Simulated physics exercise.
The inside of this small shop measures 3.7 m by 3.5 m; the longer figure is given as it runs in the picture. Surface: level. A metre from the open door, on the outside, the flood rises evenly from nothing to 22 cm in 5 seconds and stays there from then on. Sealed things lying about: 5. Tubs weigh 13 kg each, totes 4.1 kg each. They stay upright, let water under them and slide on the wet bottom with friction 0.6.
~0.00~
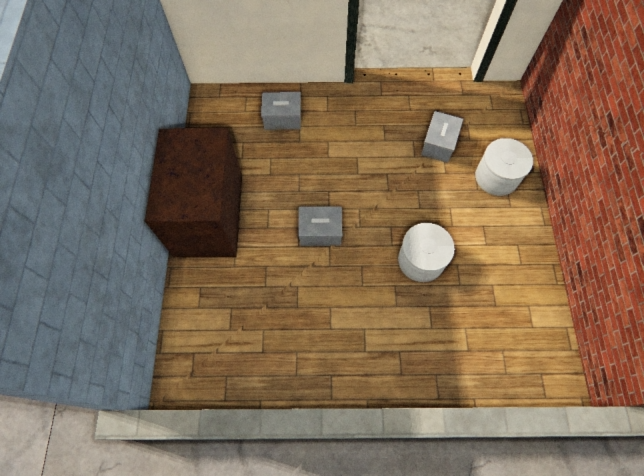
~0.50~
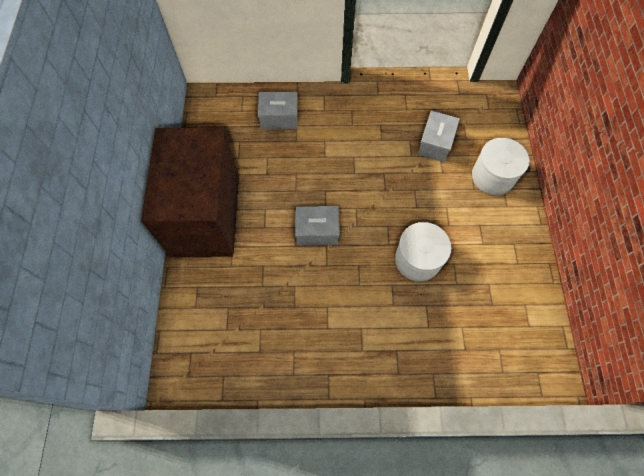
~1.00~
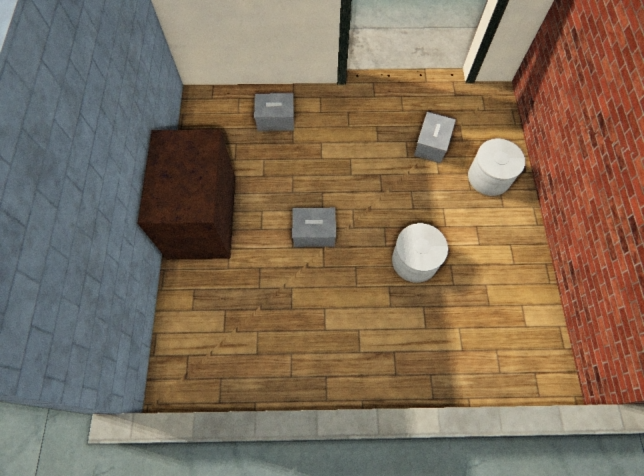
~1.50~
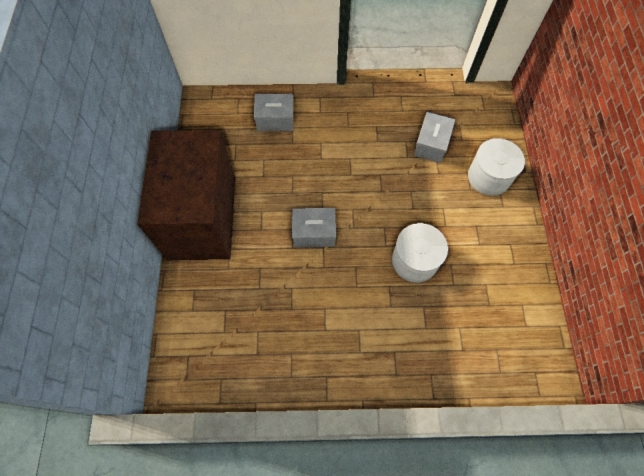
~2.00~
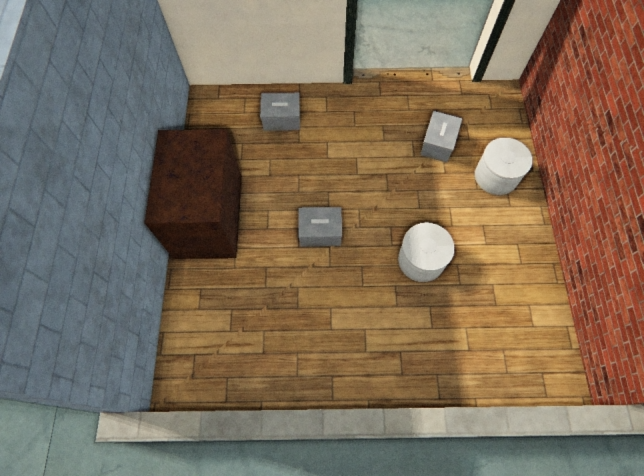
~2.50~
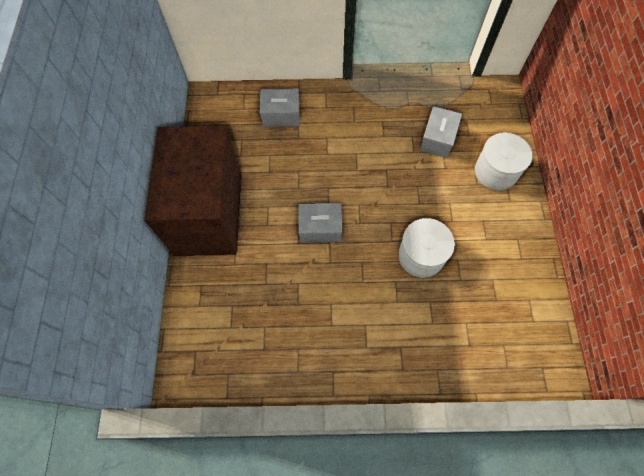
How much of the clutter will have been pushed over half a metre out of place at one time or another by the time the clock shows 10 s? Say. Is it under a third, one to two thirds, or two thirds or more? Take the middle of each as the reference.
Two thirds or more.
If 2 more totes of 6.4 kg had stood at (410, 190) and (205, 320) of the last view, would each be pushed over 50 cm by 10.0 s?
Note: Item 1 above threshold; item 2 below threshold.
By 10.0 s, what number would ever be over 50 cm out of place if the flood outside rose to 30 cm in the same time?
In that case the number is 4.
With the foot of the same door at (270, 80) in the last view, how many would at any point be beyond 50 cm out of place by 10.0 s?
In that case the number is 3.
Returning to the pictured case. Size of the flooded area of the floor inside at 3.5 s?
The covered patch comes to about 2.0 m2.
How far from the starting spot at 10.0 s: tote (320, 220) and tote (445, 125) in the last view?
First 80 cm, then 250 cm.
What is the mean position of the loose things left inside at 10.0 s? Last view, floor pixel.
I'd put it around (353, 294).
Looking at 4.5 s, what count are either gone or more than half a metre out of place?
By that point, 1.
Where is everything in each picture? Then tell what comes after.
The first frame shows a tub at (429, 246), on the bottom; a tote at (320, 221) rests on the ground; water covers 0.0 m2; 0 of 5 have shifted.
The second frame shows a tub at (425, 246), on the bottom; a tote at (317, 221), on the bottom; water covers 0.0 m2; 0 of 5 have shifted.
The third frame shows a tub at (422, 247) rests on the ground; a tote at (314, 222) rests on the ground; water covers 0.0 m2; 0 of 5 have shifted.
The fourth frame shows a tub at (422, 247) rests on the ground; a tote at (314, 223), on the bottom; 0.0 m2 under water; 0 of 5 have shifted.
The fifth frame shows a tub at (429, 246), on the bottom; a tote at (320, 222) rests on the ground; 0.0 m2 under water; 0 of 5 have shifted.
The sixth frame shows a tub at (429, 242), on the bottom; a tote at (320, 218), on the bottom; 0.4 m2 under water; 0 of 5 have shifted.
After 3.5 s 0 of 5 are over 50 cm from their spots; 0 afloat.
After 4.5 s 1 of 5 are over 50 cm from their spots; 0 afloat.
After 7.0 s 3 of 5 are over 50 cm from their spots; 3 afloat.
After 10.0 s 4 of 5 are over 50 cm from their spots, and 4 have been at some point; 4 afloat.
